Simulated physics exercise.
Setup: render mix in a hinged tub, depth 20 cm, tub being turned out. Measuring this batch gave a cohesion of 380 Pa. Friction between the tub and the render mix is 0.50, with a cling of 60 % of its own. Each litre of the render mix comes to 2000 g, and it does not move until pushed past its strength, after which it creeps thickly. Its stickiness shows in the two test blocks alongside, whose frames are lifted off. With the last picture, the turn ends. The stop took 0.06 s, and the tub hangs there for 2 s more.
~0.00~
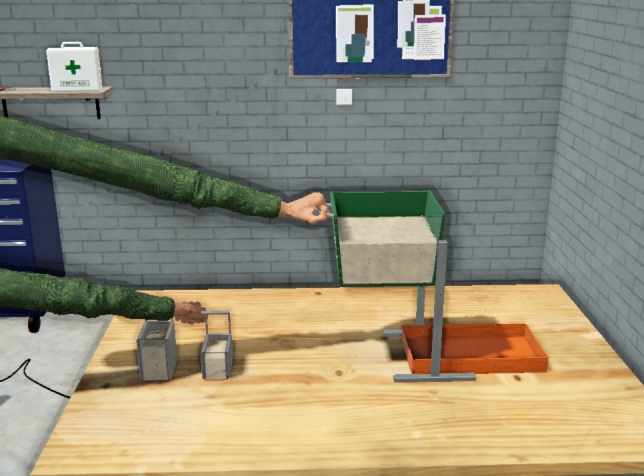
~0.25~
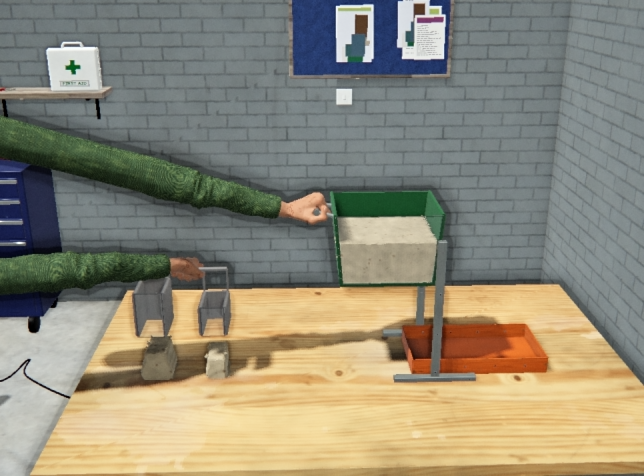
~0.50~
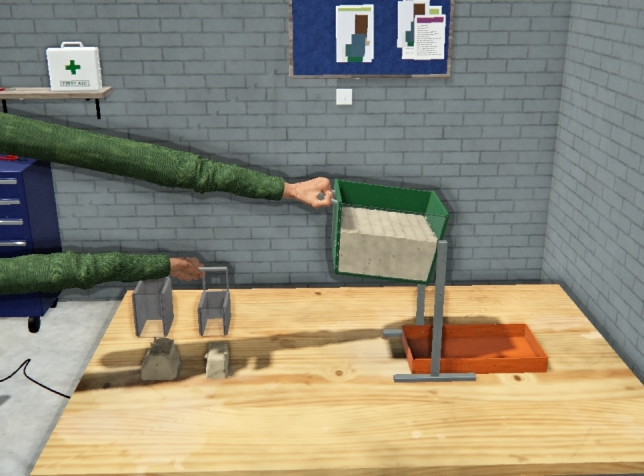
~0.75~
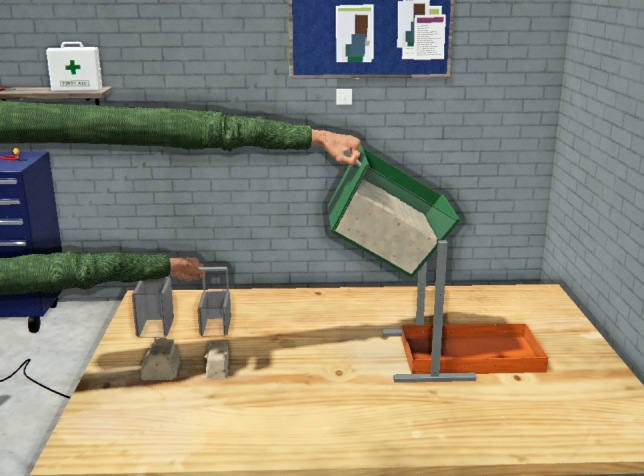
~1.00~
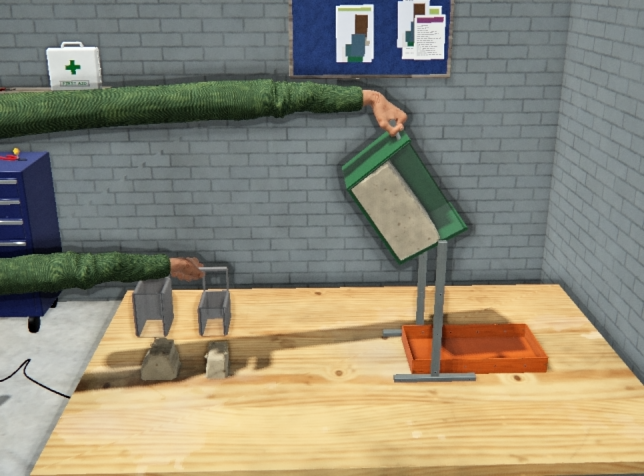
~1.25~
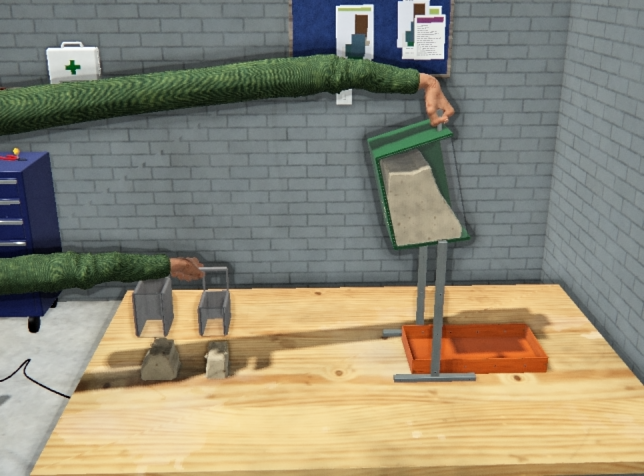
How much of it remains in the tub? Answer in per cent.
67 %.
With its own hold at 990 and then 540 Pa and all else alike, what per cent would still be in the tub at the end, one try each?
Try one gives 100 per cent, try two gives 80 per cent.
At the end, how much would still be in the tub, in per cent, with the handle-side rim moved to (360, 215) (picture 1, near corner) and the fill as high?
Around 100 percent would still be in the tub at the end.
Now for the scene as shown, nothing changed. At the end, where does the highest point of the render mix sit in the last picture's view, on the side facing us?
I'd say it peaks at roughly (428, 200) in the last picture.
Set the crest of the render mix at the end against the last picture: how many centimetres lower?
Roughly 9 cm.
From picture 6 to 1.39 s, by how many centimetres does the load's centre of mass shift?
It has moved around 4 centimetres.
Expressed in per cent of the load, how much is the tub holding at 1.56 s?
The tub holds some 80 % at that moment.
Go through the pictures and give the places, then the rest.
Handle-side rim at (337, 217), tilt 0 degrees; top of the render mix at (383, 242); blocks stand 11 cm, 7.3 cm (left to right), in the first picture.
Handle-side rim at (337, 217), tilt 0 degrees; top of the render mix at (383, 242); blocks stand 9.5 cm, 7.3 cm (left to right), in the second picture.
Handle-side rim at (342, 203), tilt 8 degrees; top of the render mix at (347, 231); blocks stand 8.8 cm, 7.2 cm (left to right), in the third picture.
Handle-side rim at (369, 167), tilt 32 degrees; top of the render mix at (359, 195); blocks stand 8.8 cm, 7.2 cm (left to right), in the fourth picture.
Handle-side rim at (411, 143), tilt 56 degrees; top of the render mix at (386, 166); blocks stand 8.8 cm, 7.2 cm (left to right), in the fifth picture.
Handle-side rim at (452, 137), tilt 77 degrees; top of the render mix at (431, 169); blocks stand 8.8 cm, 7.2 cm (left to right), in the sixth picture.
After 1.39 s, the tub is at 77 degrees and holds 94 %.
After 1.56 s, the tub is at 77 degrees and holds 79 %.
After 1.73 s, the tub is at 77 degrees and holds 71 %.
After 1.90 s, the tub is at 77 degrees and holds 67 %.
After 3.25 s, at the end, the tub is at 77 degrees and holds 67 %.
